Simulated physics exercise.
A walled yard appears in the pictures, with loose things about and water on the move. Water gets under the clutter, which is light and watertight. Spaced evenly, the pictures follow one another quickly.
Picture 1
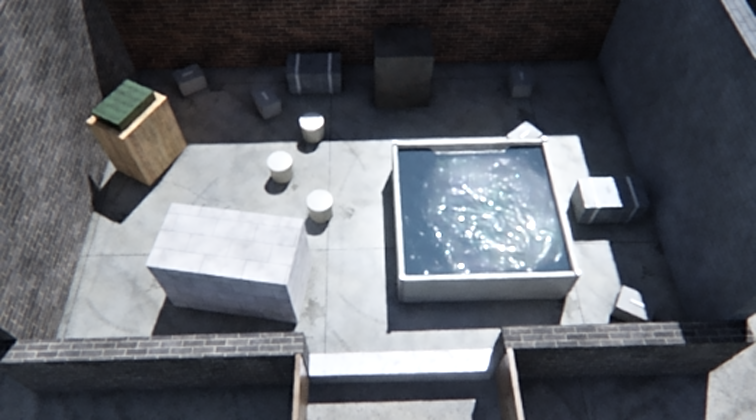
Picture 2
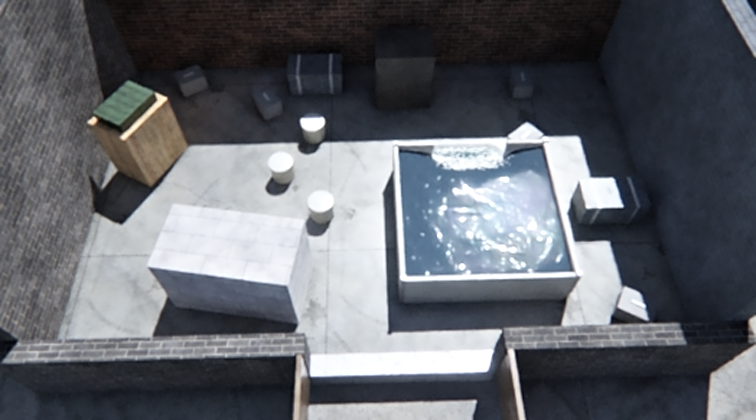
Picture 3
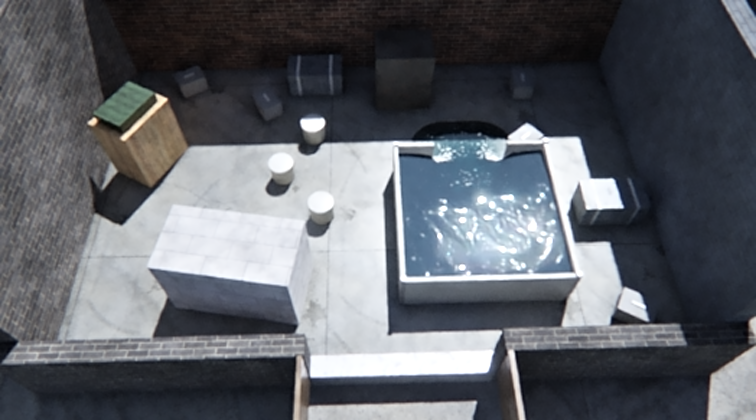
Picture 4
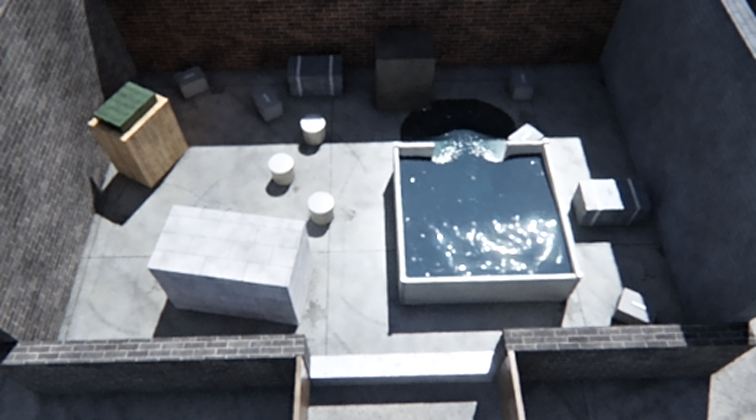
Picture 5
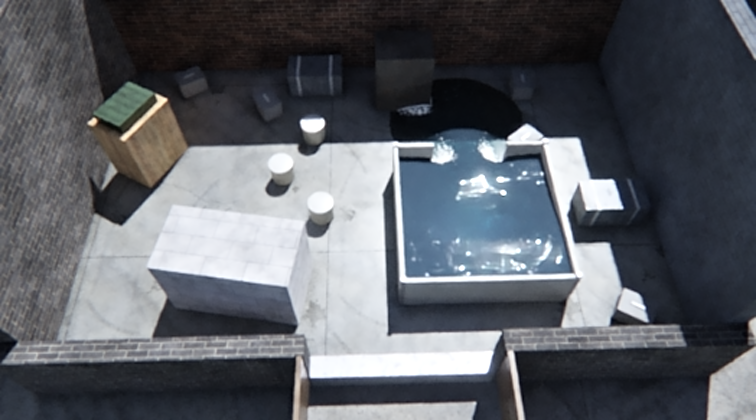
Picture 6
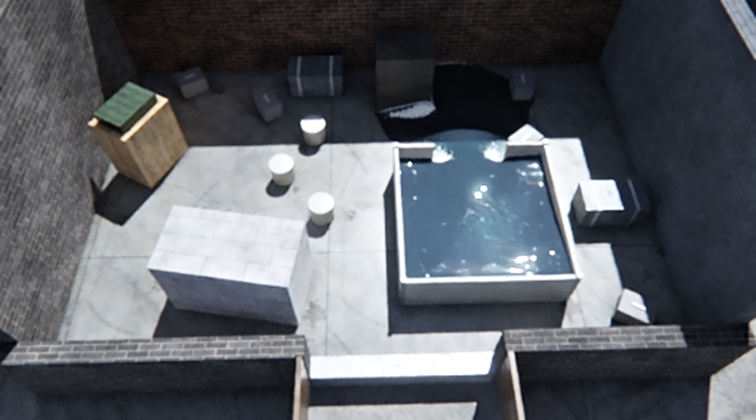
Water in a raised square pool churns, then pours over its far edge and spreads as a dark puddle across the ground toward the brick wall and nearby boxes, while the scattered blocks and three white tubs stay still.
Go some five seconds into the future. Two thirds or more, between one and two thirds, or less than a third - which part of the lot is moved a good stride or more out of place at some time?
The part moved that far is between one and two thirds.
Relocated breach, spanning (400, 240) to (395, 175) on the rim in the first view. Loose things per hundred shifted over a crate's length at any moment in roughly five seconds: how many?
20 % or thereabouts.
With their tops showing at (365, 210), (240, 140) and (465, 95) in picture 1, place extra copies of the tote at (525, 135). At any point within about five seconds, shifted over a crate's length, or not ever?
Taking them one at a time: Remains close, then remains close, then gets driven off.
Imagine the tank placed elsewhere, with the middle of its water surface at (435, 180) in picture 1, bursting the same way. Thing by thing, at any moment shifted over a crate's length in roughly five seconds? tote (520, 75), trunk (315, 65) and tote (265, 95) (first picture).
Object by object, in turn: Travelled a good distance, travelled a good distance, lingered near its place.
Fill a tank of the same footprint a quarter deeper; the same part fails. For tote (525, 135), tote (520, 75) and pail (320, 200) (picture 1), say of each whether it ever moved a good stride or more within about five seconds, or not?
Going through them in turn, I'd say never got there, then got there, then never got there.
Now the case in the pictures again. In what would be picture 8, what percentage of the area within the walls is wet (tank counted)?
My estimate is about 20 per cent.
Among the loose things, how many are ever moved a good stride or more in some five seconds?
That makes 5.
A moment on, 0 of 10 are well off their spots; 0 afloat.
Next, 2 of 10 are well off their spots; 0 afloat.
Later, 3 of 10 are well off their spots; 2 afloat.
In the end, 5 of 10 are well off their spots, and 5 have been at some point; 3 afloat.
